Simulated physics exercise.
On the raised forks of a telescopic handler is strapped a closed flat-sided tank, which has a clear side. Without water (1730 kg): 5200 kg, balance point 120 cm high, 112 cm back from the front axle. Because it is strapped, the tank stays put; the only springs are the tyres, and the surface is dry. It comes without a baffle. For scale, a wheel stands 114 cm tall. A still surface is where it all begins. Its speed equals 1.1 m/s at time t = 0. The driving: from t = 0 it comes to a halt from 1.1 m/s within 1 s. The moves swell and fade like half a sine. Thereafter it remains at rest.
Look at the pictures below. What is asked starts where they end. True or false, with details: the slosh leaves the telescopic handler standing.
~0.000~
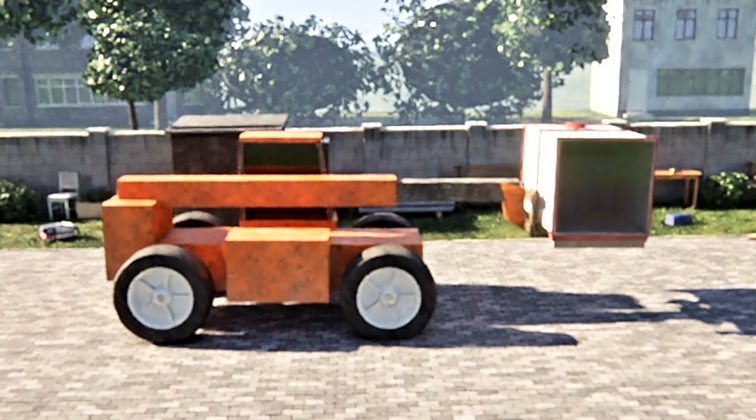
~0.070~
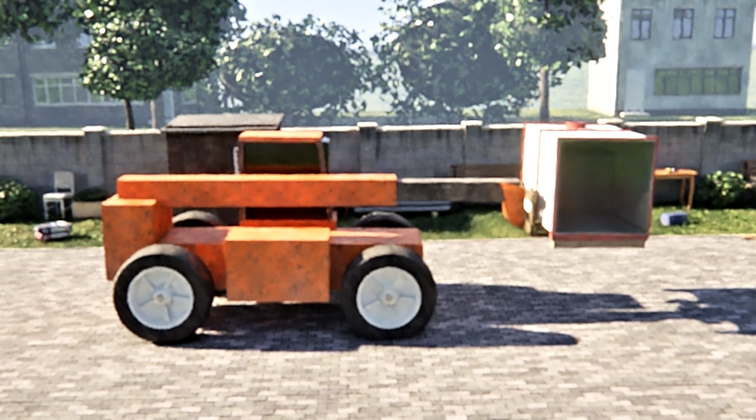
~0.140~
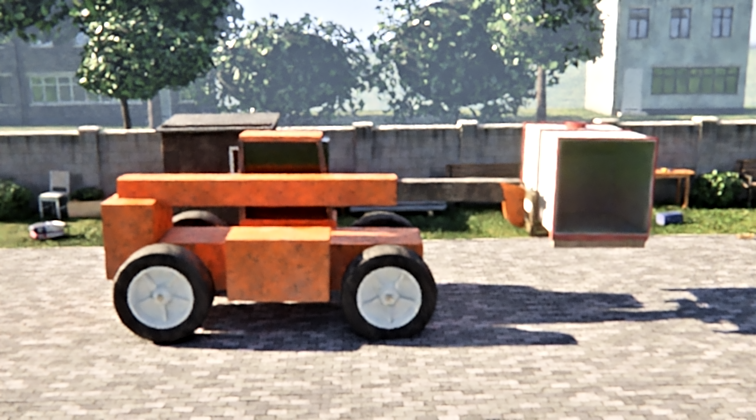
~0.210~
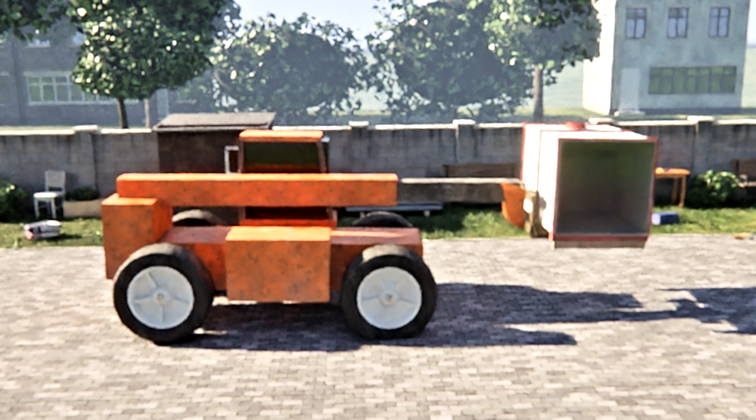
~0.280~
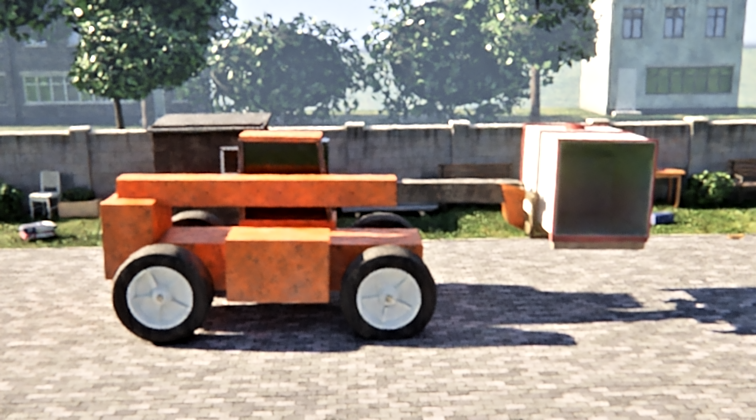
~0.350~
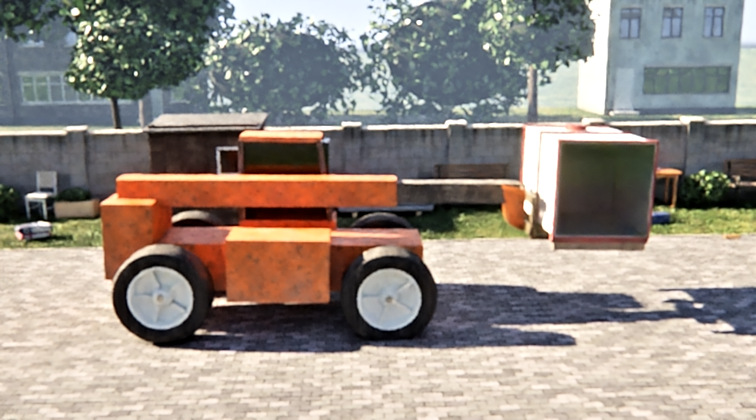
True, after a brief lift.
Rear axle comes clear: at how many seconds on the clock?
The clock shows about 0.50 s at that point.
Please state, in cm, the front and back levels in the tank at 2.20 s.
Measured: Front = 98 cm, back = 84 cm.
By 0.50 s the lean is 1° nose down, the rear 2 cm in the air; the liquid stands 81 cm at the back and 98 cm at the front.
By 1.40 s the lean is 4° nose down, the rear 16 cm in the air; the liquid stands 97 cm at the back and 85 cm at the front.
By 2.20 s the lean is 0°, the rear 2 cm in the air; the liquid stands 83 cm at the back and 97 cm at the front.
By 3.98 s all wheels are down again; the highest lift was 16 cm and the largest lean 4°.
